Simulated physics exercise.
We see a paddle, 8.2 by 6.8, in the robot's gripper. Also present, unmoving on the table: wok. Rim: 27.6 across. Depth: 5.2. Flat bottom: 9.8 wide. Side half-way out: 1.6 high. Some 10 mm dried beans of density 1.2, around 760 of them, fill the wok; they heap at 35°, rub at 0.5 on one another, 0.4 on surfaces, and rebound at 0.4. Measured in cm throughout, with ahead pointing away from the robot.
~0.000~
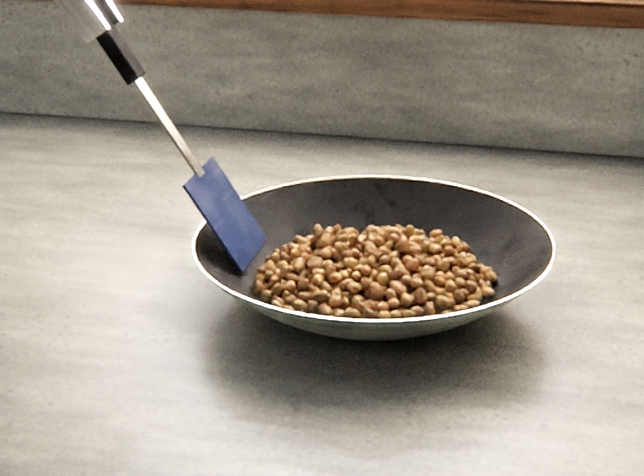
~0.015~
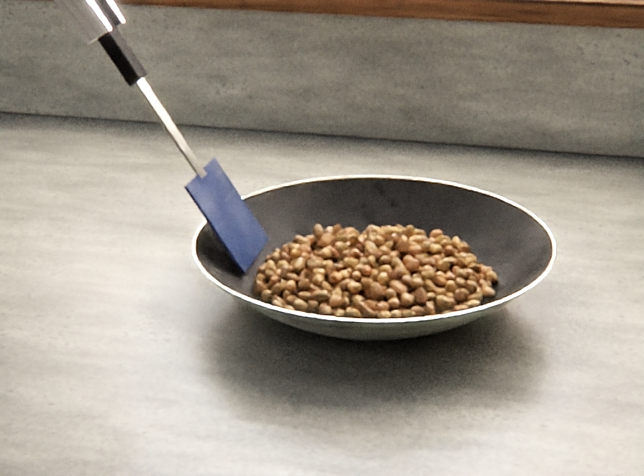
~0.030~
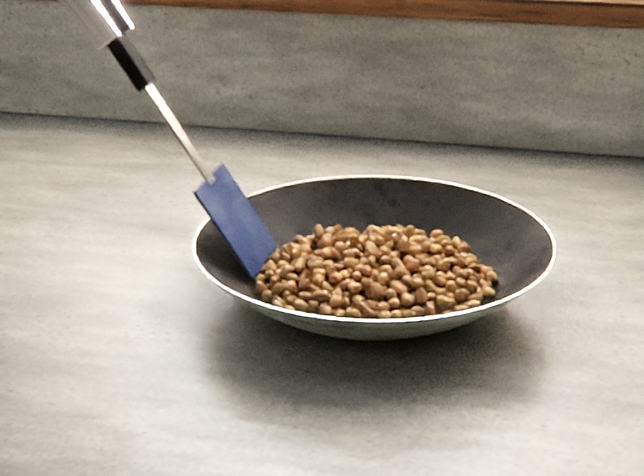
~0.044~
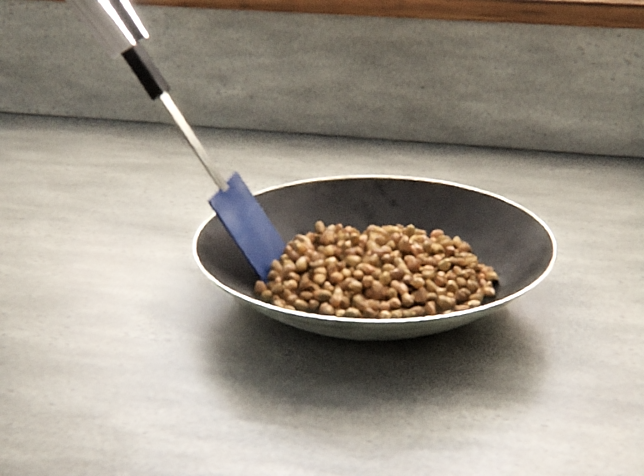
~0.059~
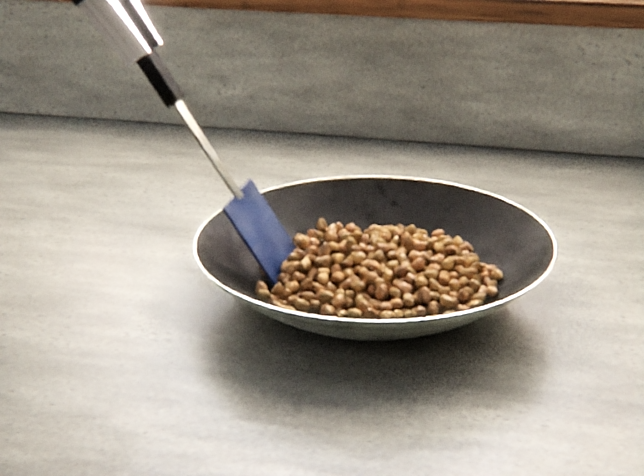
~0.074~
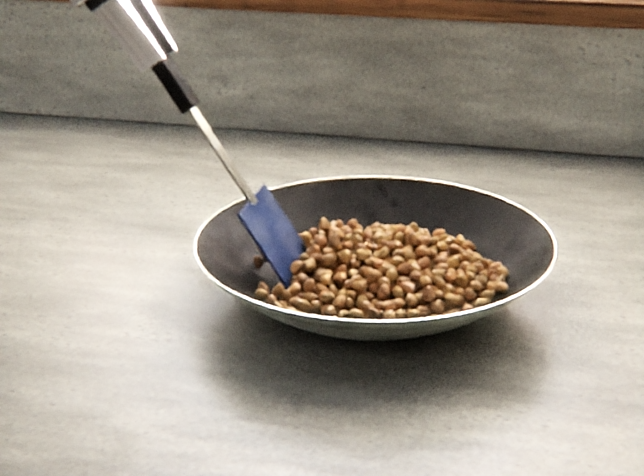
In the video, a blue paddle held by a robot gripper rests at the left side of a dark wok of brown beans on a gray surface, then moves rightward into the beans, shifting the pile slightly right.
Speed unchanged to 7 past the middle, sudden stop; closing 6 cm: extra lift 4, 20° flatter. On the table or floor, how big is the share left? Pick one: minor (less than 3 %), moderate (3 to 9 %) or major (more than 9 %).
Major.
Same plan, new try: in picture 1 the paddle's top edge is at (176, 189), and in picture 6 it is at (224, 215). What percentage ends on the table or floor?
Some 5 per cent.
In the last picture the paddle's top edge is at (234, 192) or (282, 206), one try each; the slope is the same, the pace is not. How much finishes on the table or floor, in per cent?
I'd estimate some 0 and 20 in a hundred.
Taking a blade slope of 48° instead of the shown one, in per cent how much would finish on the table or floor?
Roughly 10 per cent.
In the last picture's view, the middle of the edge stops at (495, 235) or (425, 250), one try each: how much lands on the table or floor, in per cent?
Around 25 per cent for the first try and 0 per cent for the second.
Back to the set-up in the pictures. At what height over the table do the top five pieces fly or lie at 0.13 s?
Roughly 6 cm.
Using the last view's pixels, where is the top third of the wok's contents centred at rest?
Look near (487, 274).
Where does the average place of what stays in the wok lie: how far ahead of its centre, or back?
It rests close to 4.5 centimetres ahead of centre.
After 0.13 s, sloping 57°, highest piece 8 above the table; 762 in the wok.
After 0.19 s, sloping 49°, highest piece 14 above the table; 761 in the wok, 1 on the blade or in flight.
After 0.41 s, sloping 37°, highest piece 13 above the table; 671 in the wok, 75 on the table or floor, 16 on the blade or in flight.
After 1.46 s, sloping 37°, highest piece 6 above the table; 669 in the wok, 93 on the table or floor.
In the end, 669 in the wok, 93 on the table or floor. That is 12 % on the table or floor.
